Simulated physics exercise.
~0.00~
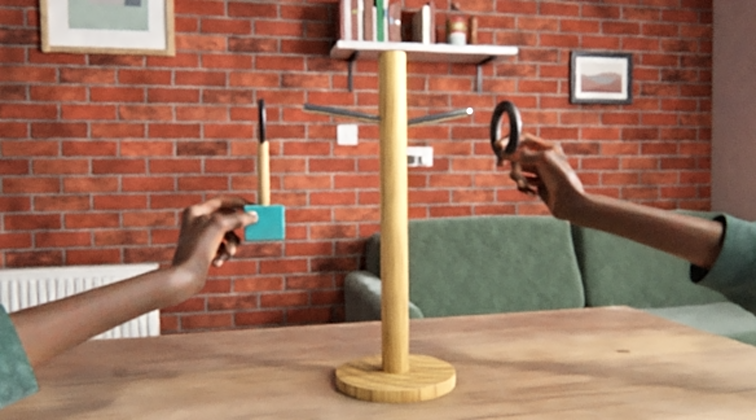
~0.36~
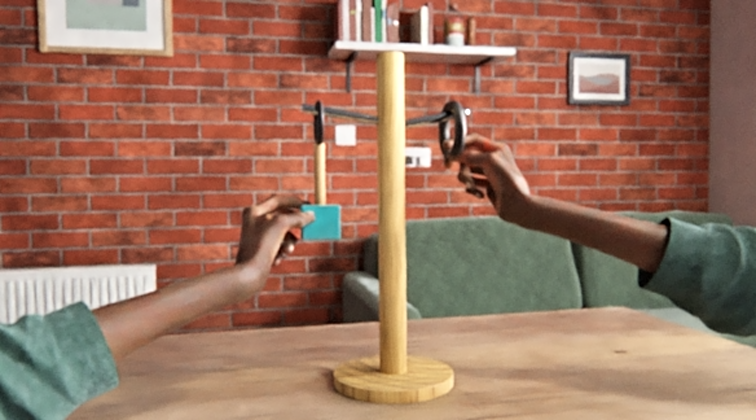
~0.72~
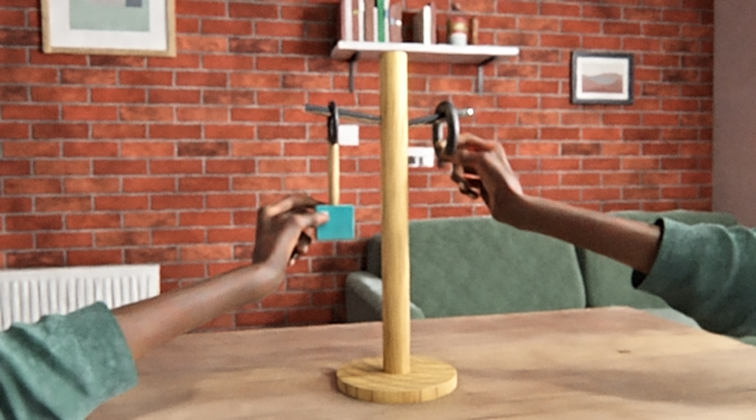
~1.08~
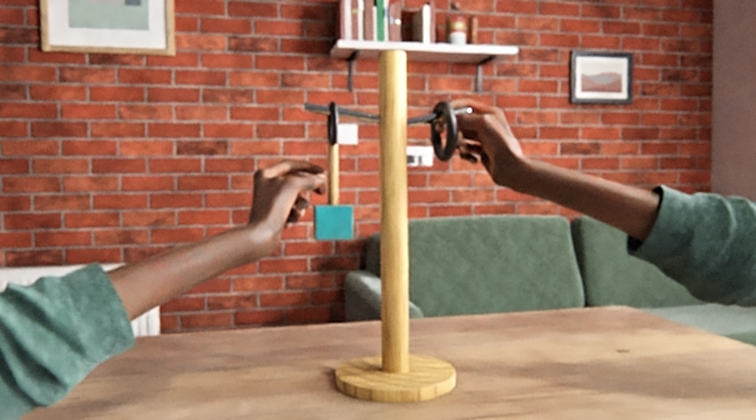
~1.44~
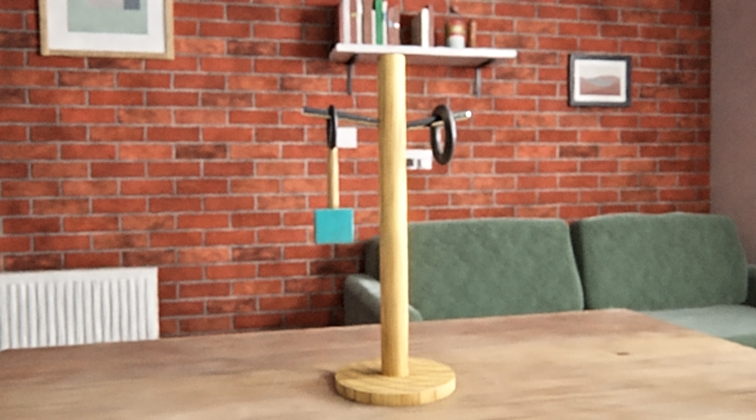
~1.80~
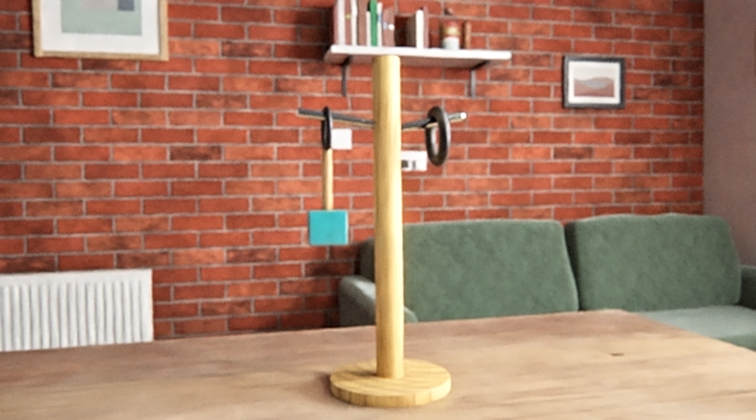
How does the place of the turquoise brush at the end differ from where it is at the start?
At the start the turquoise brush is held in a hand out to the left of the stand, clear of the pegs. At the end it is farther right, hanging by its loop from the left peg, close to the post.
